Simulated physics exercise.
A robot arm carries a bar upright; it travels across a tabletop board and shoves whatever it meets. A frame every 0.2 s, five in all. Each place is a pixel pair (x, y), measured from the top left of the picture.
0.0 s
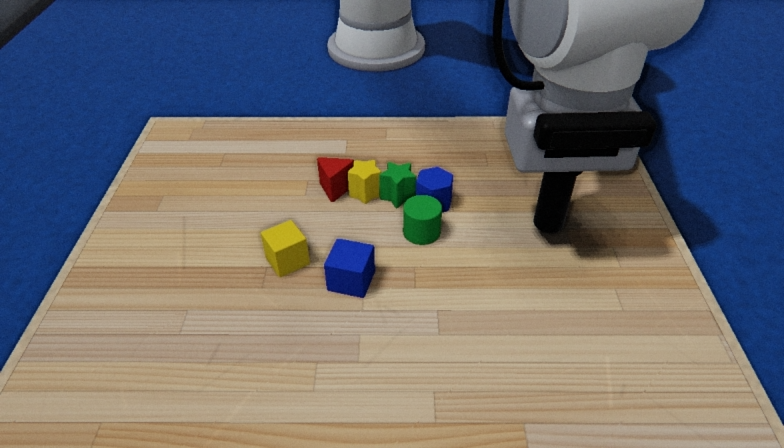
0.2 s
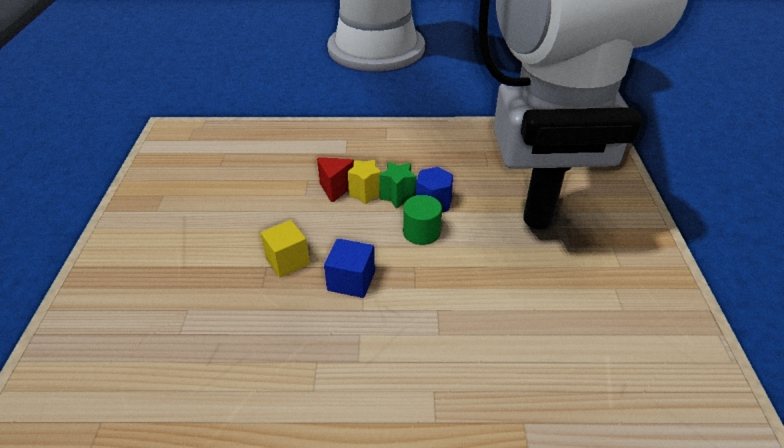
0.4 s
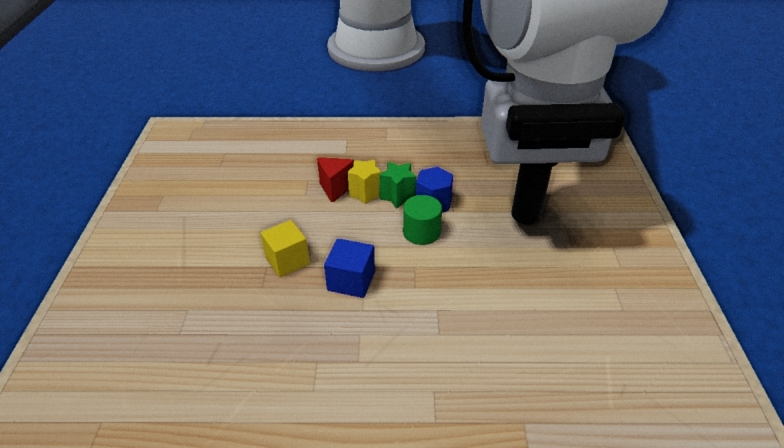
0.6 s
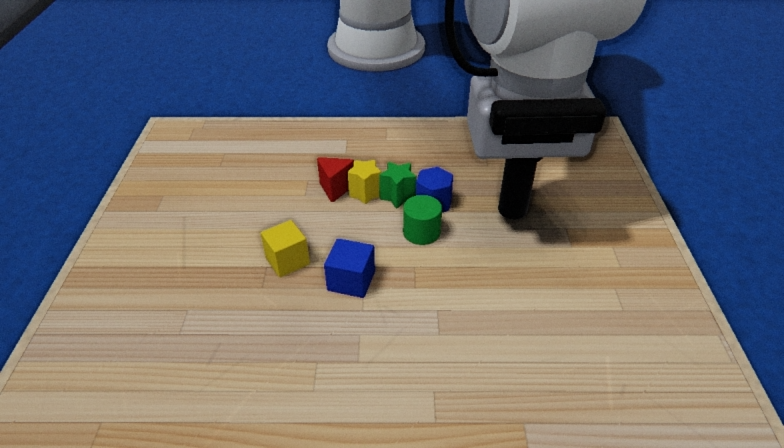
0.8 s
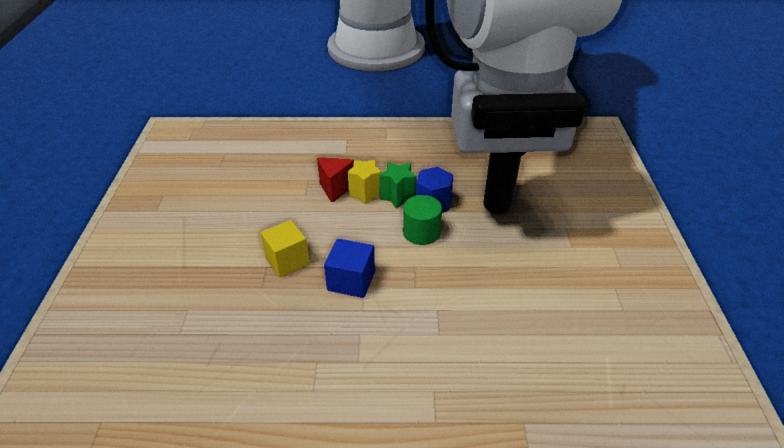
Robot arm with a black bar sliding slowly left across a wooden board, while the coloured blocks nearby stay still.
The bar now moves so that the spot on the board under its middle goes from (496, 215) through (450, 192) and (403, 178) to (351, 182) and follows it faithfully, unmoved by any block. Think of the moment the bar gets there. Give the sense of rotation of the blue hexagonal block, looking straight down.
From overhead, the rotation is counterclockwise.
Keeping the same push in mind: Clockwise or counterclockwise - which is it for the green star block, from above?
Rotation: Clockwise.
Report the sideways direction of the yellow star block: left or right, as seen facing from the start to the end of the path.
Sideways, to the left.
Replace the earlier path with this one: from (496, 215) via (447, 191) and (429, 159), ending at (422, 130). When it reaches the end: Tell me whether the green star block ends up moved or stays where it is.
By then it is displaced.
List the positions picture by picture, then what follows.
Lower end of the bar at (548, 225), tops of blocks, red triangular block at (334, 164), yellow star block at (365, 168), green star block at (398, 171), blue hexagonal block at (435, 177), in the first frame.
Bar at (538, 221), blocks as before, in the second frame.
Bar at (526, 217), blocks as before, in the third frame.
Bar at (512, 212), blocks as before, in the fourth frame.
Bar at (497, 206), red triangular block at (334, 164), yellow star block at (365, 168), green star block at (398, 171), blue hexagonal block at (435, 177), in the fifth frame.
On the path given first. One third of the way, bar at (451, 184); green star block at (394, 174), turned 20° clockwise; blue hexagonal block at (426, 177), turned 40° anticlockwise.
Two thirds of the way, bar at (403, 170); green star block at (389, 176), turned 20° clockwise; blue hexagonal block at (422, 177), turned 60° anticlockwise.
At the end, bar at (351, 173); red triangular block at (319, 167), turned 20° anticlockwise; yellow star block at (351, 173), turned 75° anticlockwise; green star block at (389, 176), turned 20° clockwise; blue hexagonal block at (422, 177), turned 60° anticlockwise.
